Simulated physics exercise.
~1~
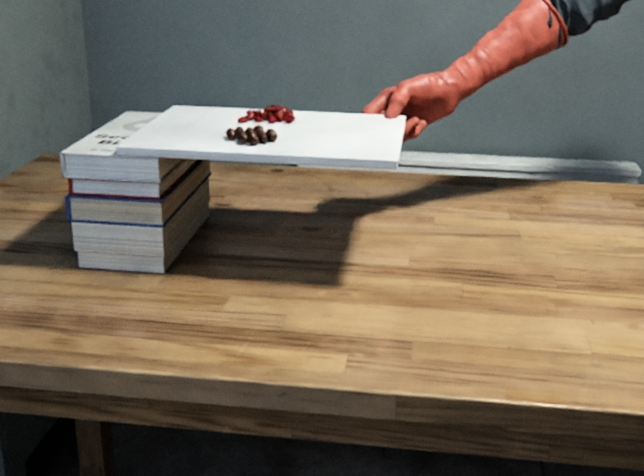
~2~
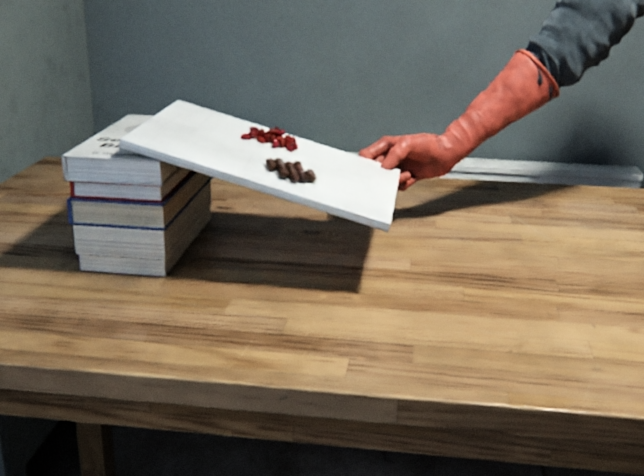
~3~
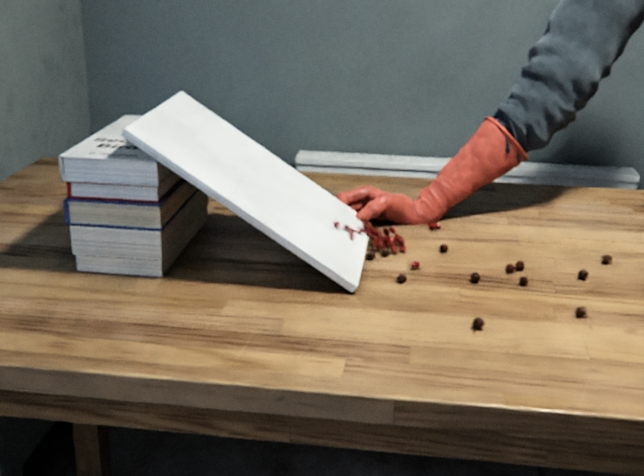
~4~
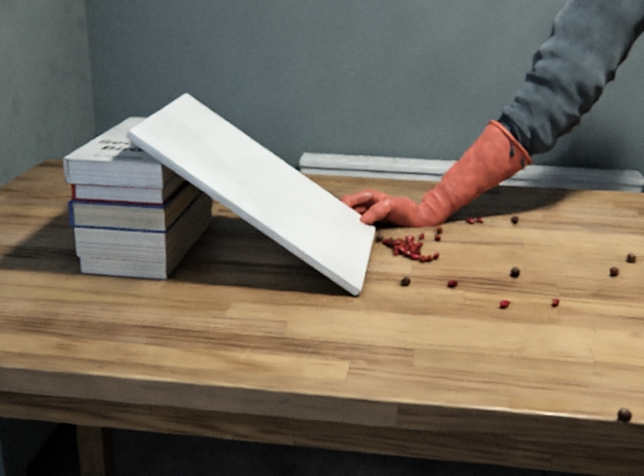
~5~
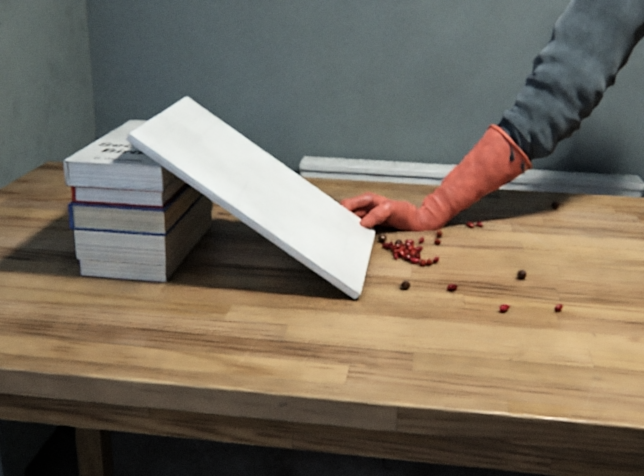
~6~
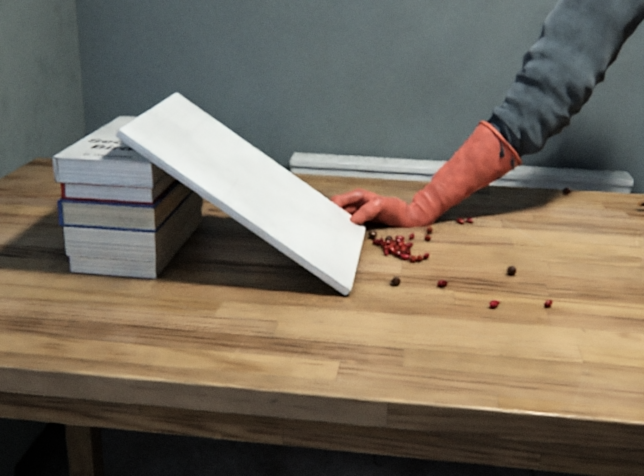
To begin with, a white board lies nearly level between a stack of books and a hand in a reddish rubber glove, holding small red pieces and, nearer the viewer, round dark brown ones. The hand lowers its end, and the board tilts down to the right with both handfuls still aboard. As the board comes to rest on the wooden table, the dark balls scatter far rightward while the red bits spill near its foot. Some dark ones roll off the table, having gone farther, and most red pieces stay clustered beside the glove.
